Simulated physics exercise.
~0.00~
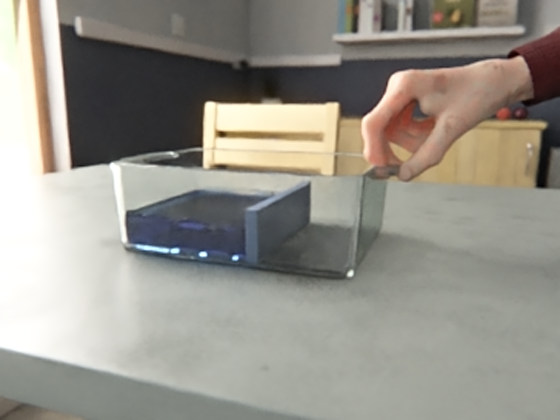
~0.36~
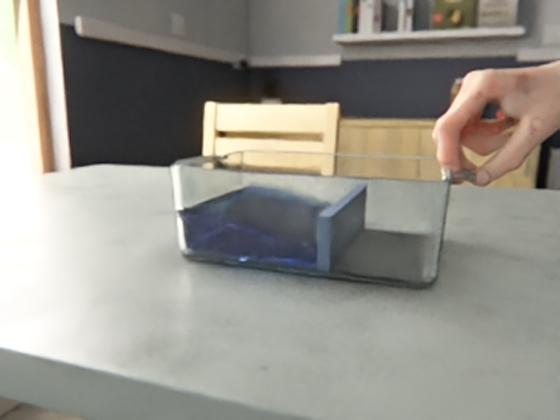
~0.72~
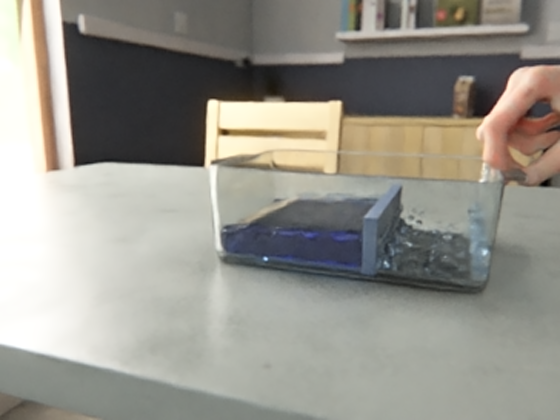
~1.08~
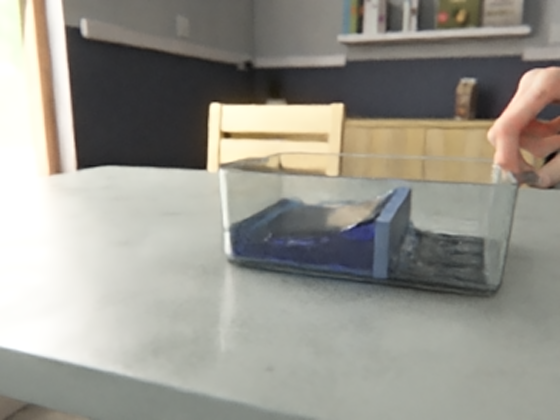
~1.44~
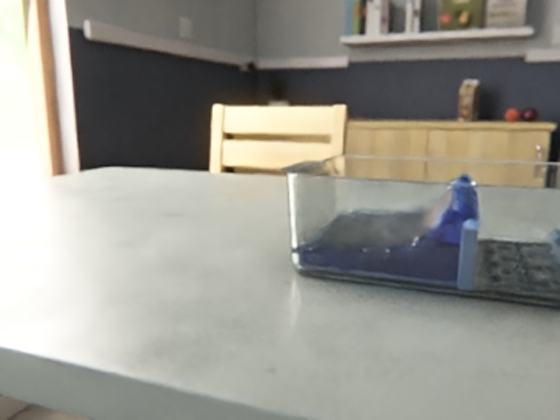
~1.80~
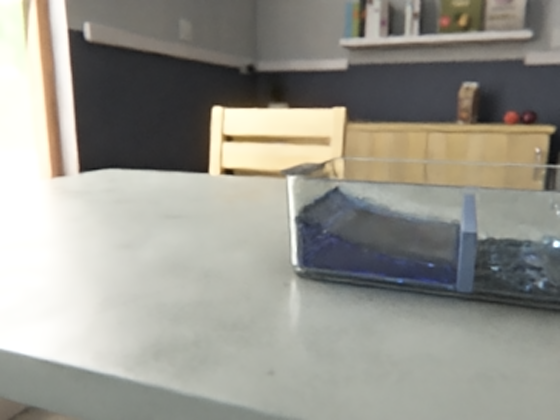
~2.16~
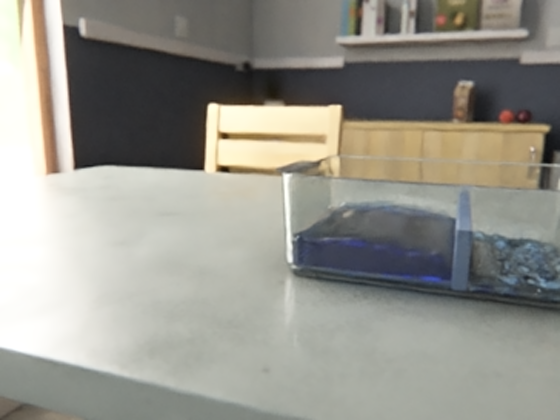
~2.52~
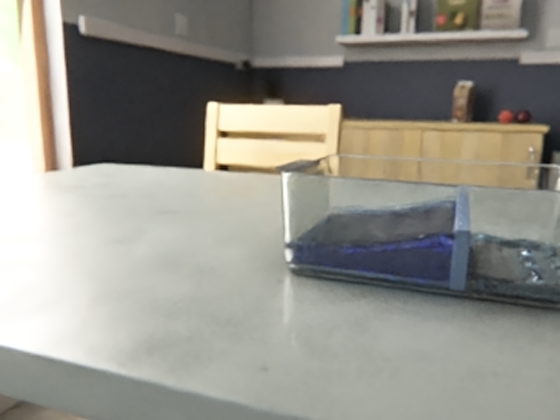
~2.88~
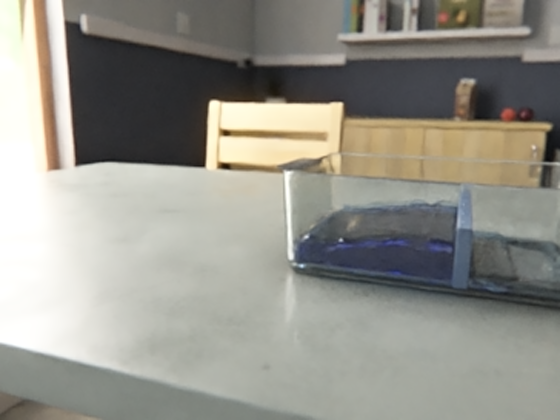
In a room with dark lower walls, a slightly swaying view looks across a grey table toward a pale wooden chair, a cabinet and a shelf. A clear box stands on the table, split by a low blue-grey wall, with dark blue water on its left side. A hand in a dark red sleeve grips the right rim and pulls the box right, pauses, then pulls again. The water sloshes and some spills over the wall, then surges up against it again. The box stops partly out of view, with most water still on the left and a shallow, rippling layer on the right.
